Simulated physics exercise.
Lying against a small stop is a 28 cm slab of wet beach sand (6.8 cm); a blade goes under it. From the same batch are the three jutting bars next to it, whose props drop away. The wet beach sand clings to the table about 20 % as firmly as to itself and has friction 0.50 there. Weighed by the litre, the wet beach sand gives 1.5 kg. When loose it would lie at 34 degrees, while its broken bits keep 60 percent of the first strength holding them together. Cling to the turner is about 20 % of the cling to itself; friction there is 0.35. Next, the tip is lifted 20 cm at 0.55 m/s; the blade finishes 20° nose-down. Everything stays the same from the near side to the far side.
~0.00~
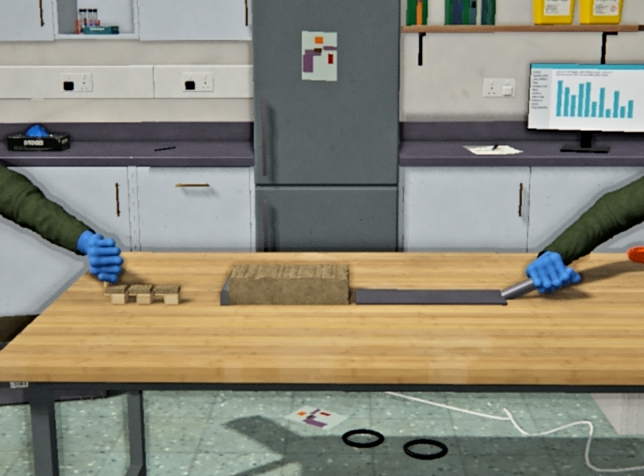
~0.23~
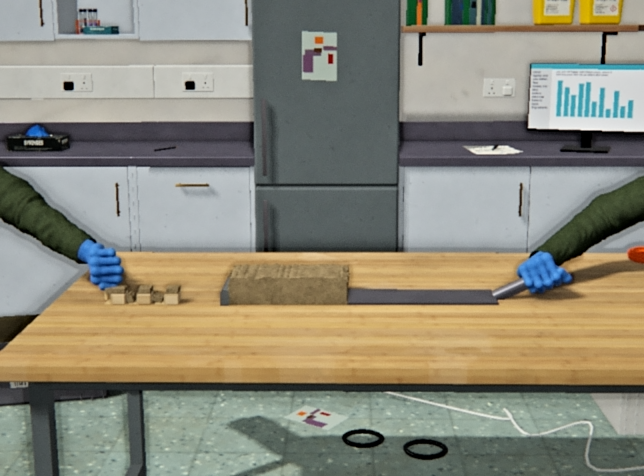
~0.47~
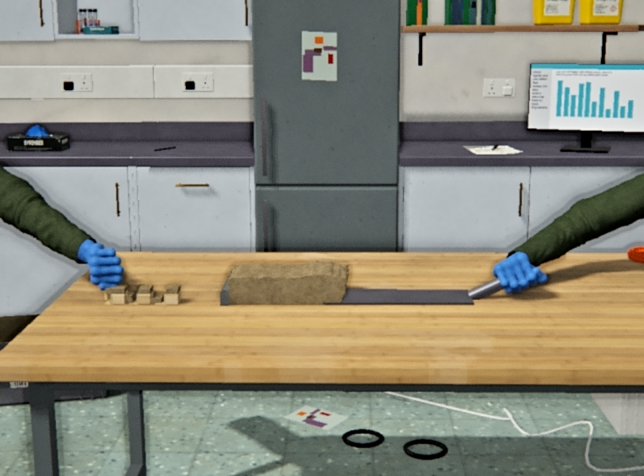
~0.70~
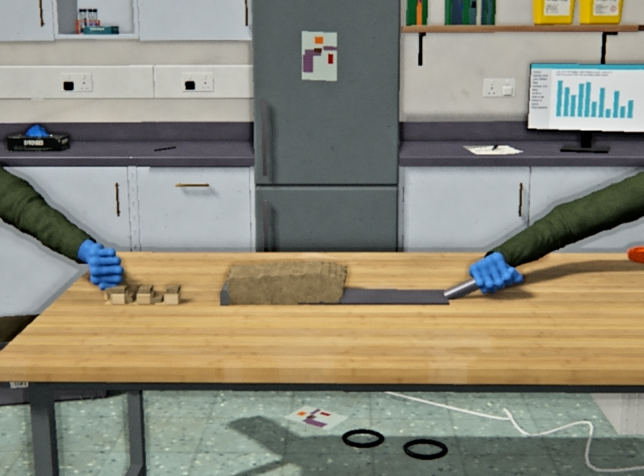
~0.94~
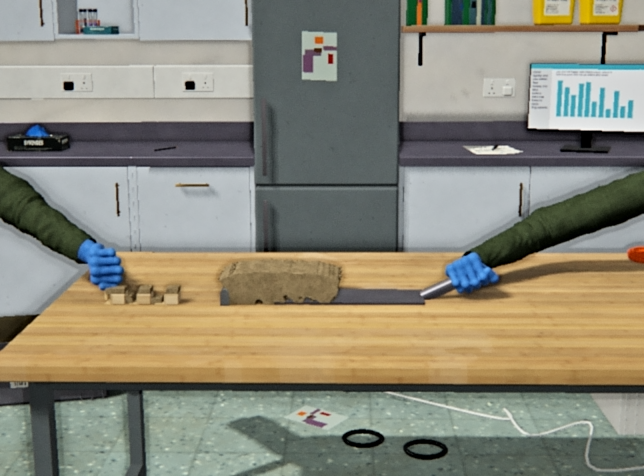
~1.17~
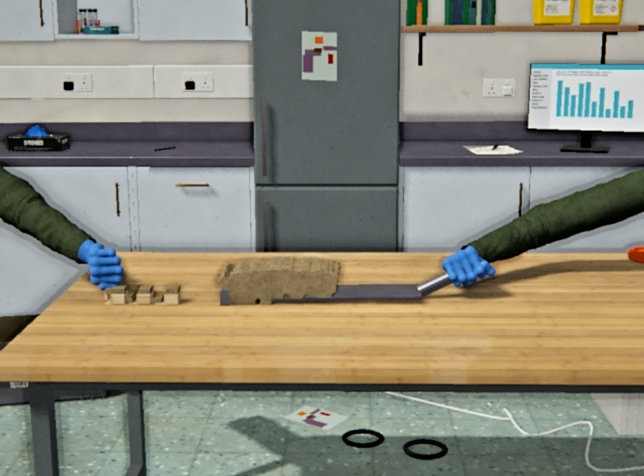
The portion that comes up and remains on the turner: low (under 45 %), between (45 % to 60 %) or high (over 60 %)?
It comes out between: 45 % to 60 %.
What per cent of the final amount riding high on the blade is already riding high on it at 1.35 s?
Share so far: Roughly 90 percent.
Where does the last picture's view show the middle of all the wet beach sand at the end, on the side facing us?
Centre: Approx. (272, 240) px, near face.
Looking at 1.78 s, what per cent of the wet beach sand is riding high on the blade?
Some 55 per cent.
After 1.35 s, the tip is 10 cm up.
After 1.57 s, the tip is 20 cm up and 53 % is riding high on the blade.
After 1.78 s, the tip is 20 cm up and 53 % is riding high on the blade.
After 1.99 s, the tip is 20 cm up and 52 % is riding high on the blade.
After 2.80 s, the tip is 20 cm up and 52 % is riding high on the blade.
